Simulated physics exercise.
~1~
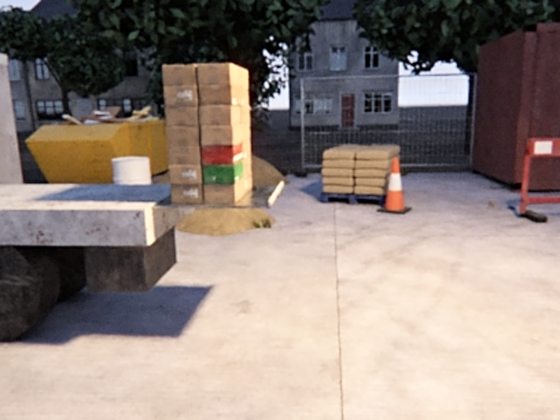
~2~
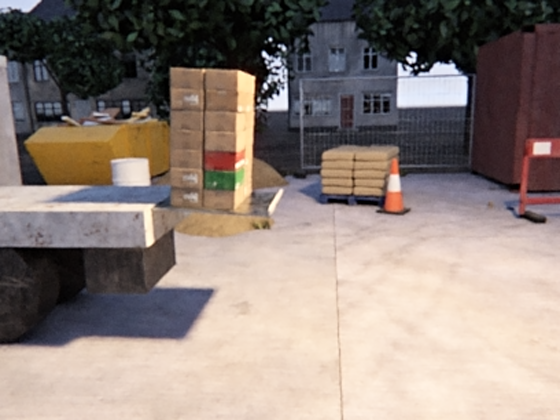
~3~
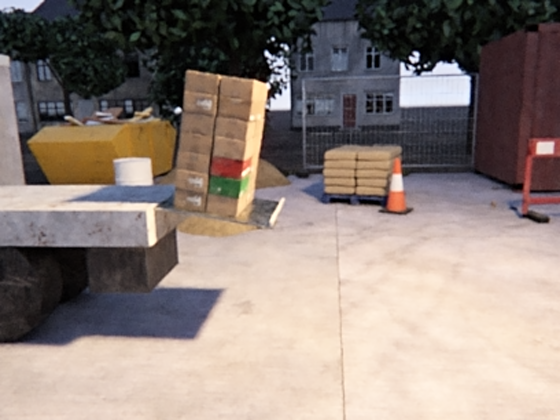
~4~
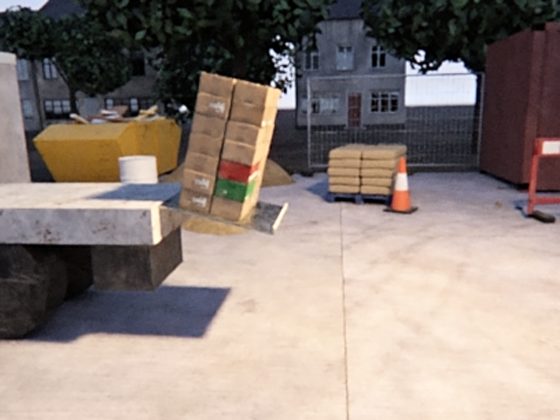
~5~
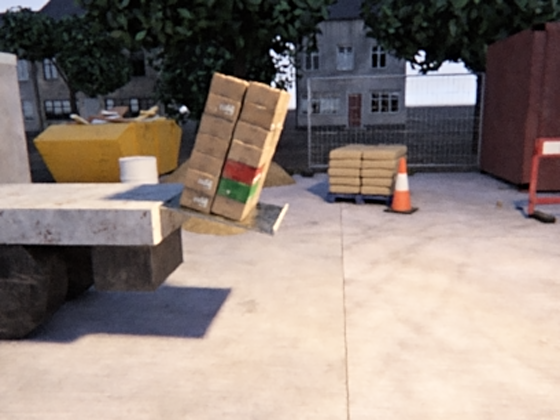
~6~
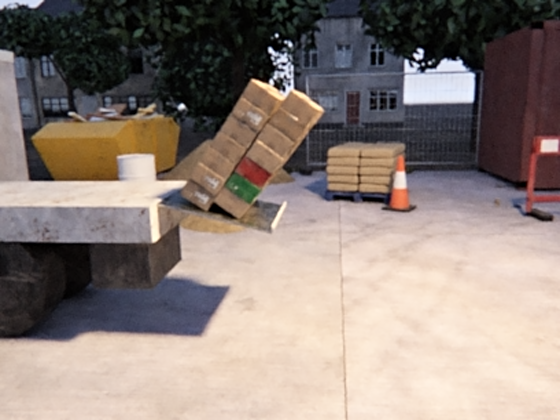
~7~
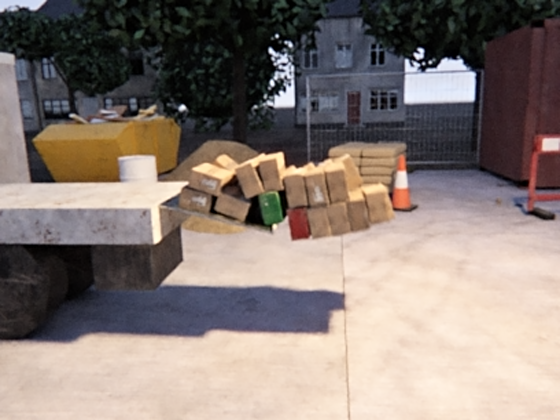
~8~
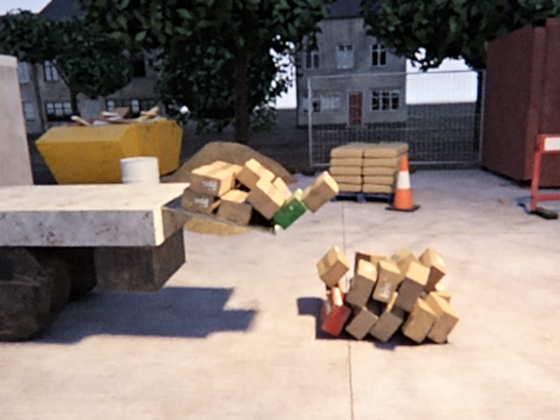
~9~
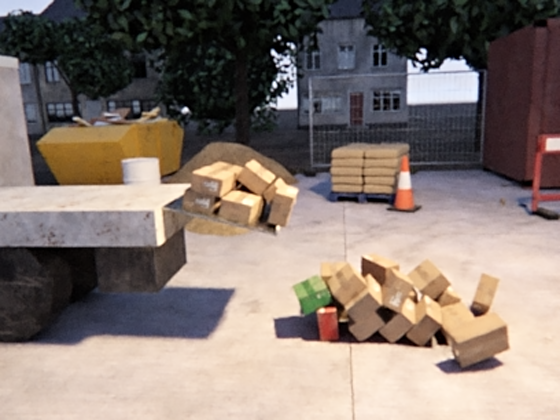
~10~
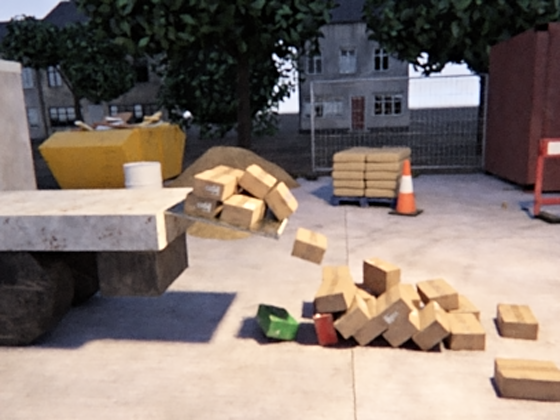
Stacked cardboard boxes tipping right off a tilting platform behind a flatbed, most tumbling onto the concrete, some staying heaped behind.
